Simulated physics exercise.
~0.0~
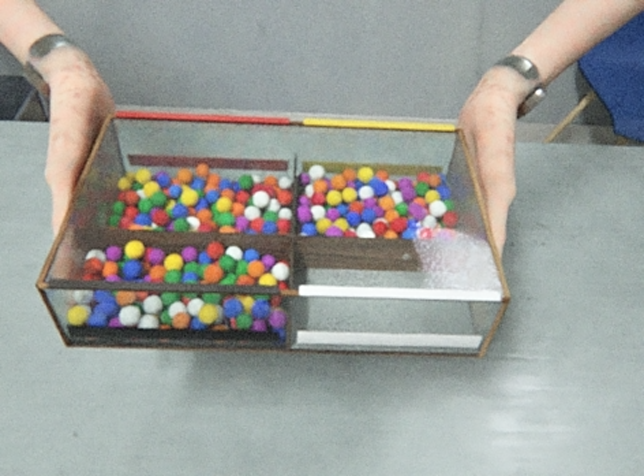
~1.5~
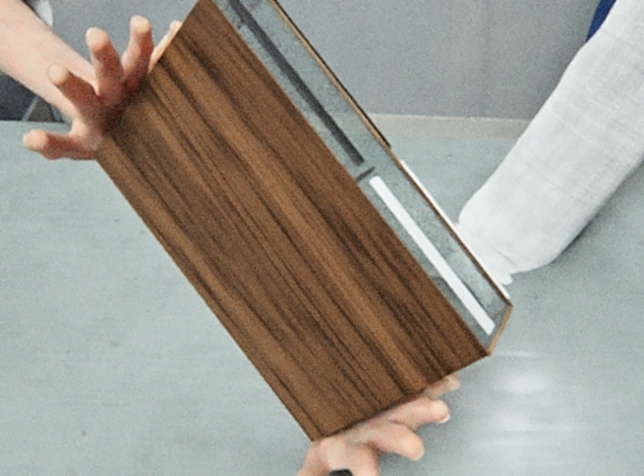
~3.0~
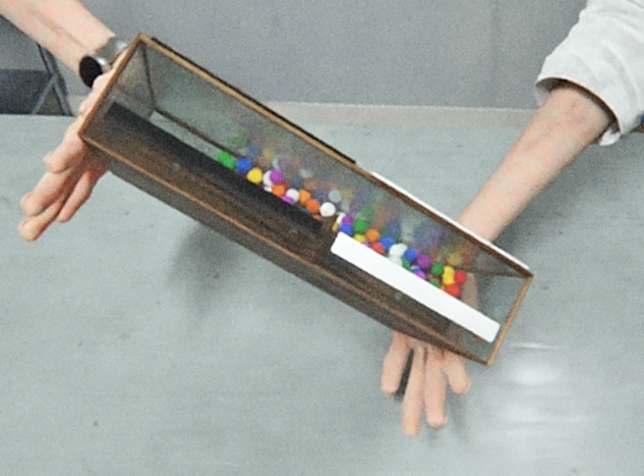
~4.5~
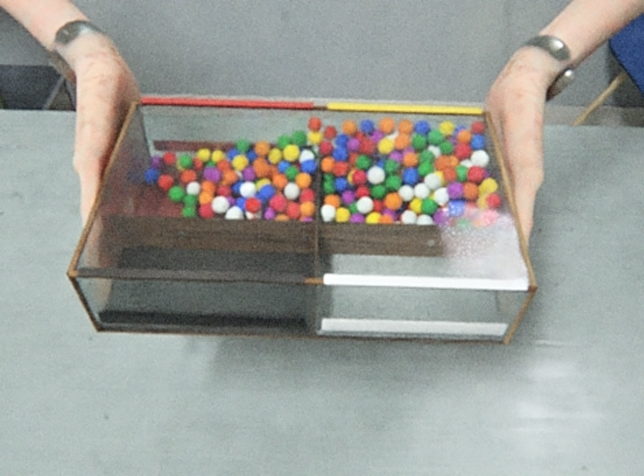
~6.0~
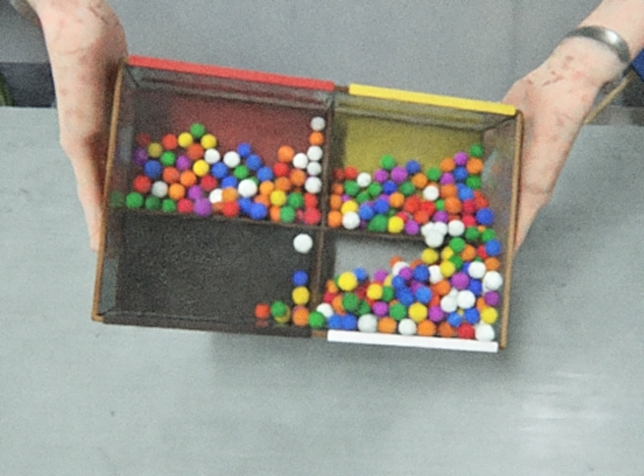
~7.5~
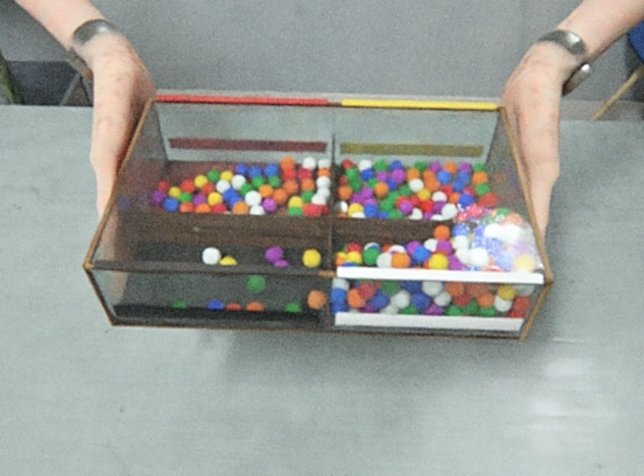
To begin with, two hands hold a clear-lidded box of small coloured balls above a grey table, with balls in the red, yellow and black compartments and the white one empty. The hands tip it steeply until its wooden underside faces the viewer, then bring it back. As it levels, the balls lie in the red and yellow compartments at the back, leaving both front ones empty. Next, the hands tilt it toward the viewer, and many balls spill into white, a few into black. Finally, the box is nearly level, with white fullest, red and yellow still well stocked, and black holding only a few.
